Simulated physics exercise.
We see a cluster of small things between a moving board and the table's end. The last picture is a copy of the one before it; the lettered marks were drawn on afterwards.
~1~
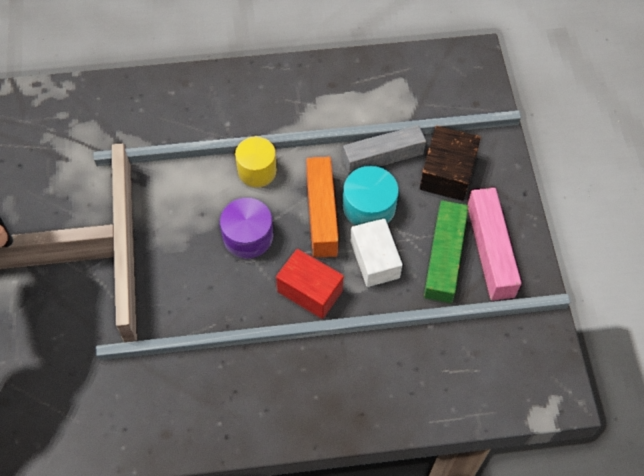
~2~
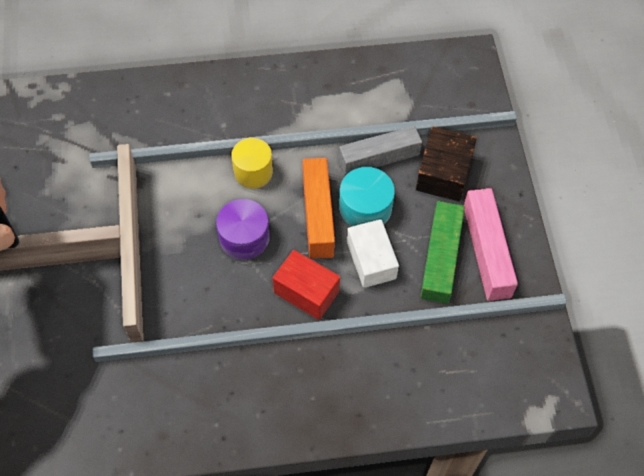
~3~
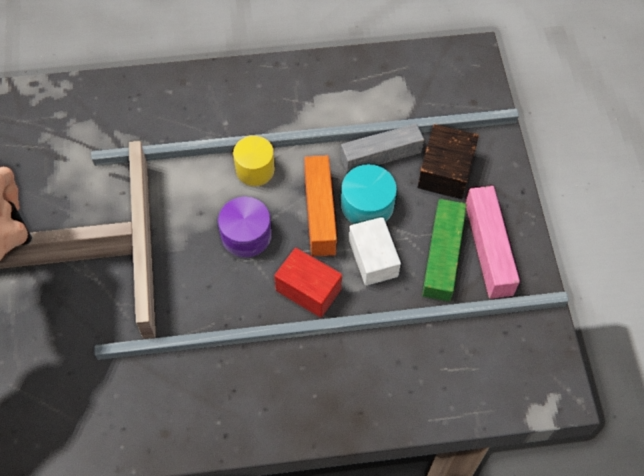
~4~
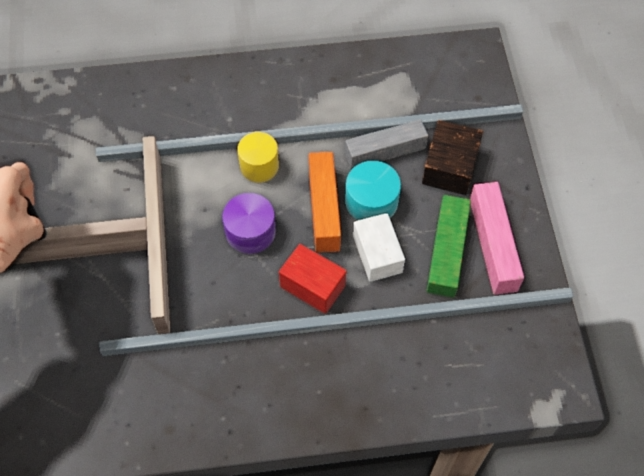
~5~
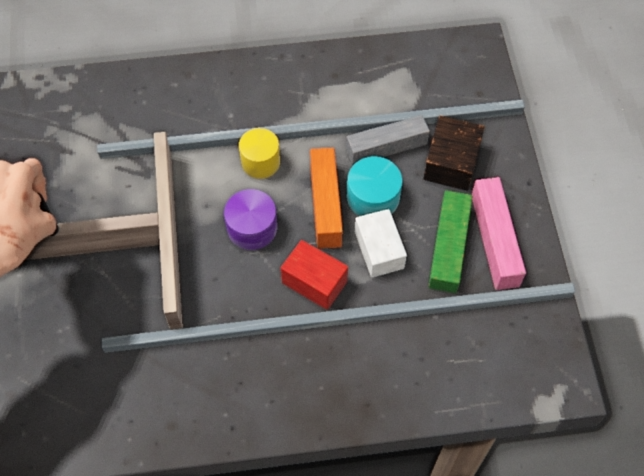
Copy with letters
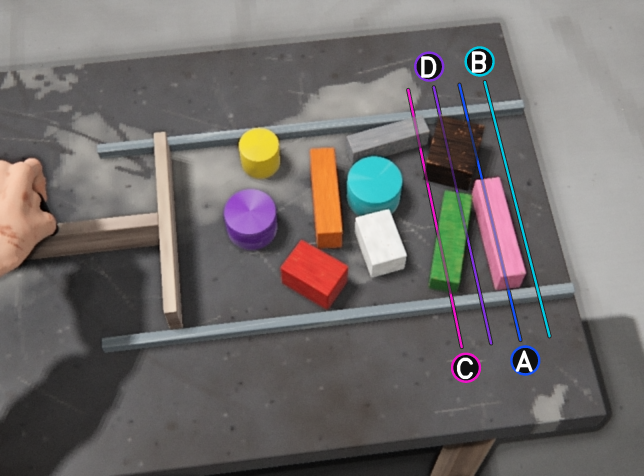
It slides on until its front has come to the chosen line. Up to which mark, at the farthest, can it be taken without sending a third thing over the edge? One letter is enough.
At C, and not beyond.
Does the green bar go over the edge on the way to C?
No.
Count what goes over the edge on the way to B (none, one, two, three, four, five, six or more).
By then, six or more.
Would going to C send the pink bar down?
By then, yes.
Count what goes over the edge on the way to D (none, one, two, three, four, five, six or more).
Three.
On the marked copy, A at (488, 203); B at (515, 200); C at (433, 209); D at (460, 206).
With C. Early on, board (263, 207); yellow tin (282, 151); orange bar (330, 197).
Further on, board (359, 196); black block (495, 142); pink bar (504, 232).
At the end, board (432, 188); black block over the edge; pink bar over the edge; two fallen.
As for the rest, A drops six; B drops seven; D drops three.
